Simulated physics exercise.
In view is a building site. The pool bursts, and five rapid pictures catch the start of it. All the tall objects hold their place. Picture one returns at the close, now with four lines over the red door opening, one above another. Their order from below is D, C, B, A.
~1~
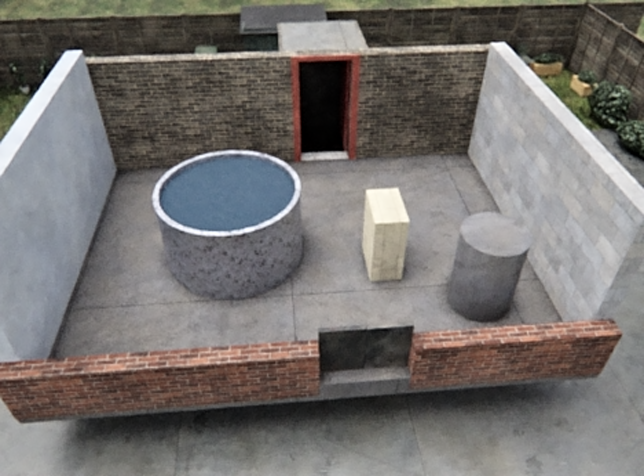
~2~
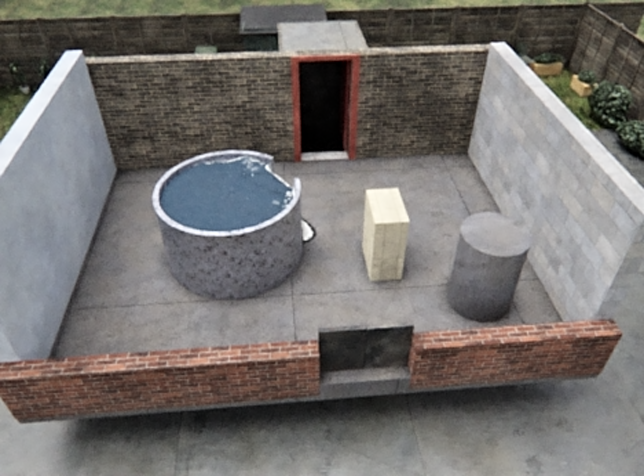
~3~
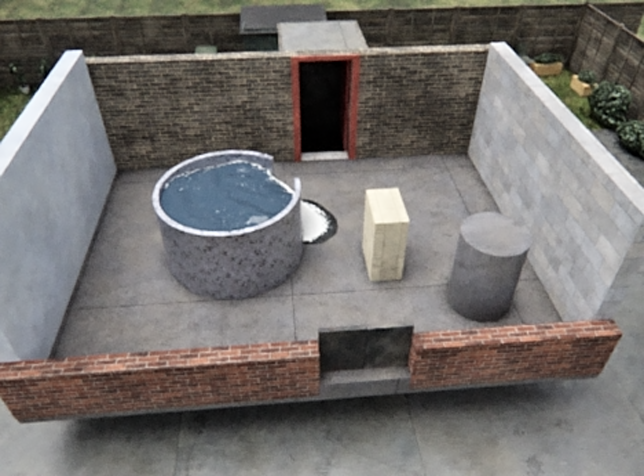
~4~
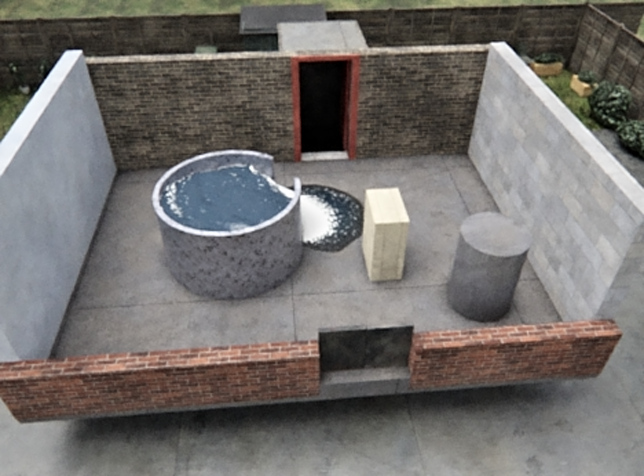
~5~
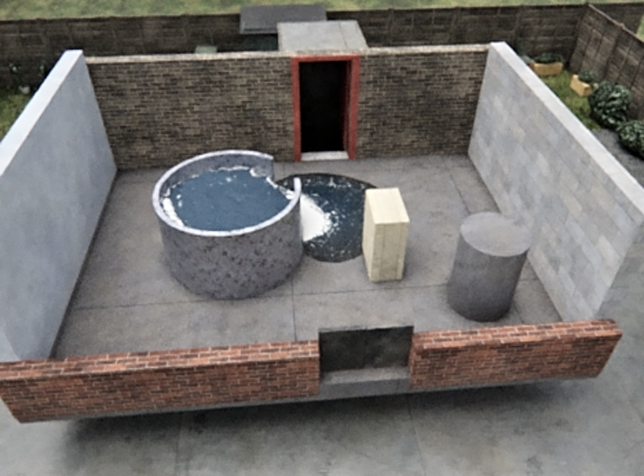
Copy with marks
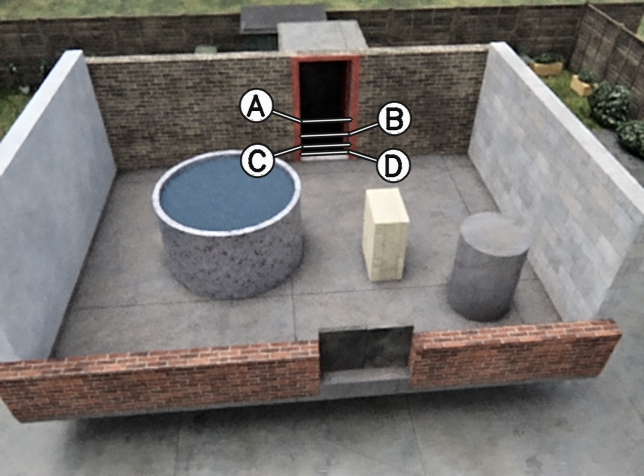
Water pouring through a gap in a round stone pool's rim, spreading across the walled yard's grey floor toward a pale block.
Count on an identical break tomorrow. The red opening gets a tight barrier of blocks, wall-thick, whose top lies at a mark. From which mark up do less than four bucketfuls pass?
Go for C.
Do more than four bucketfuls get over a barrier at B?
No, that is safe.
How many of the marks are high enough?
Three.
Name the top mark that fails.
D.
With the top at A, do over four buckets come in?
No, not at all.
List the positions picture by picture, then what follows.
Water in the pool at rest, its middle at (228, 193); foot of the red doorway at (325, 160); shut gate at (365, 333).
Water covers 1 % of the ground and shows as far out as (305, 225).
Water covers 3 % of the ground and shows as far out as (309, 202).
Water covers 7 % of the ground and shows as far out as (332, 190).
Water covers 12 % of the ground and shows as far out as (332, 177).
On the marked copy, A at (325, 120); B at (325, 135); C at (325, 145); D at (325, 152); from the bottom up D, C, B, A.
For mark A, nothing gets over.
For mark B, nothing gets over.
For mark C, a splash gets over, under a bucket.
For mark D, about 10 bucketfuls get in.
